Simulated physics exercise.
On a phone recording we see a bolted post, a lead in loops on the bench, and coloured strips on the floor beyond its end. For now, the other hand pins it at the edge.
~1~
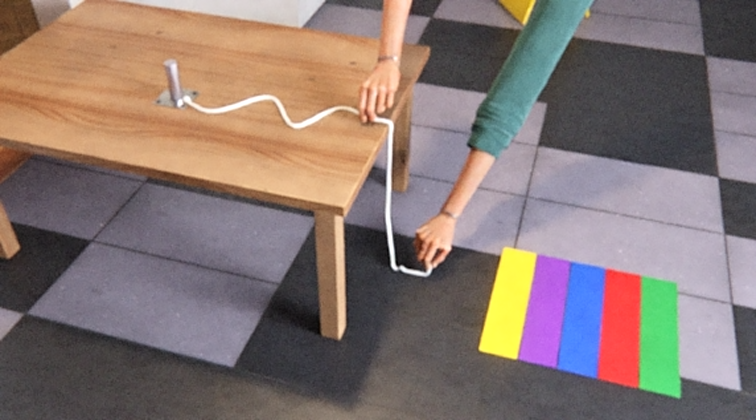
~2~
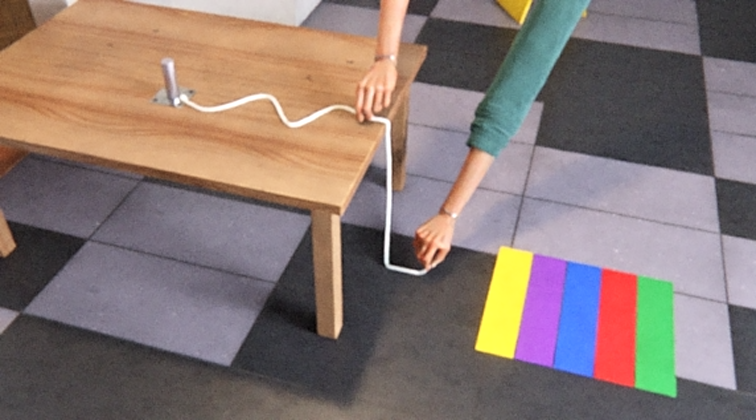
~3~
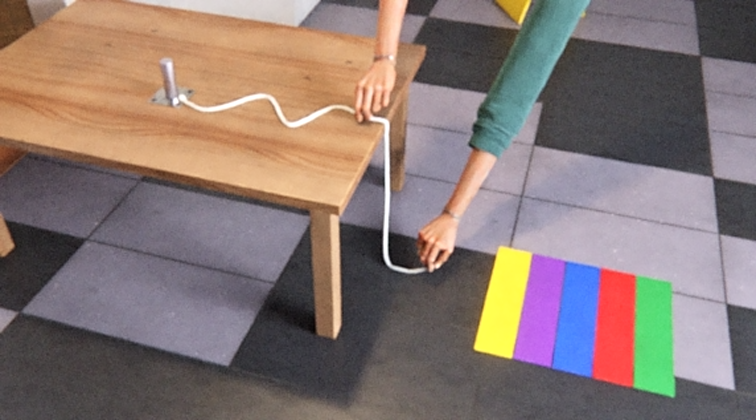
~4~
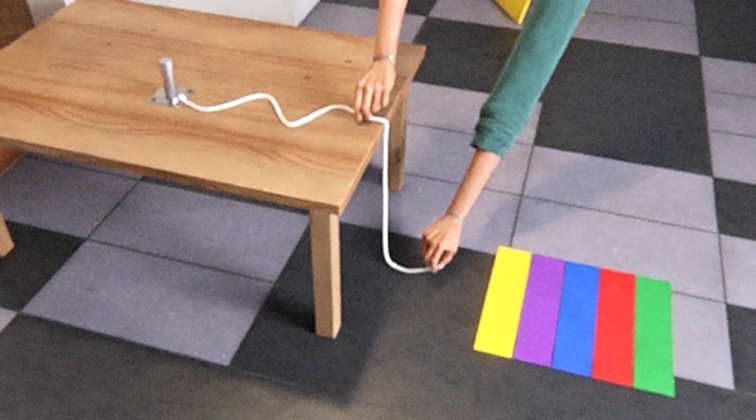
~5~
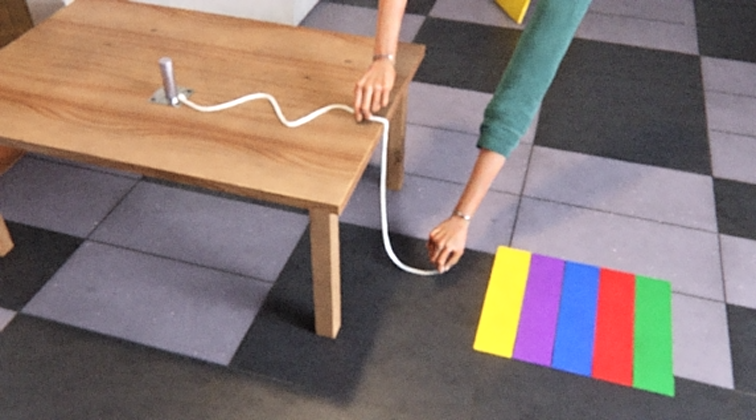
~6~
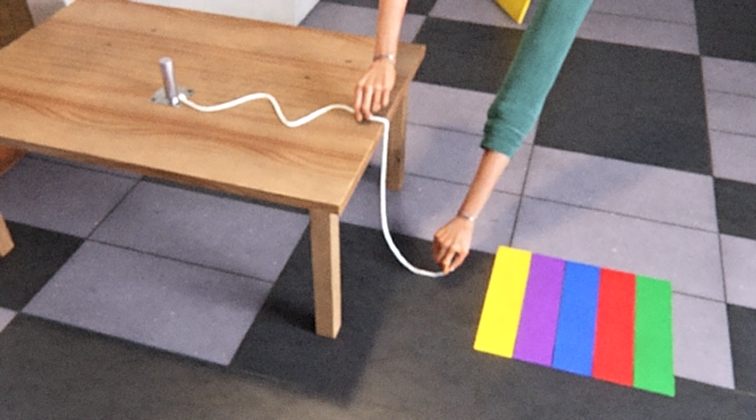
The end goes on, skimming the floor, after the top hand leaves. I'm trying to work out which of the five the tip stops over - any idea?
I would say the red one.
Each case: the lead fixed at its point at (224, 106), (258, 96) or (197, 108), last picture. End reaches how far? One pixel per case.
In order of the tries: About (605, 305), then (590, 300), then (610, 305).
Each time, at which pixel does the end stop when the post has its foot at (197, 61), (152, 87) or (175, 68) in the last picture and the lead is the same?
Roughly (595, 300), (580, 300) and (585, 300).
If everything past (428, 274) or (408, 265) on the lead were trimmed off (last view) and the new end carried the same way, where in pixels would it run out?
For the first cut it's about (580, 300), and for the second about (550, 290).
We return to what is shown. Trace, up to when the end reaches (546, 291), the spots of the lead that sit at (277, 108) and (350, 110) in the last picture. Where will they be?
Roughly (304, 113) for one and roughly (388, 148) for the other.
A little later, end near (546, 291); over purple.
Next, end near (590, 300); over blue.
When it is tight, end near (615, 306); over red. Over red.
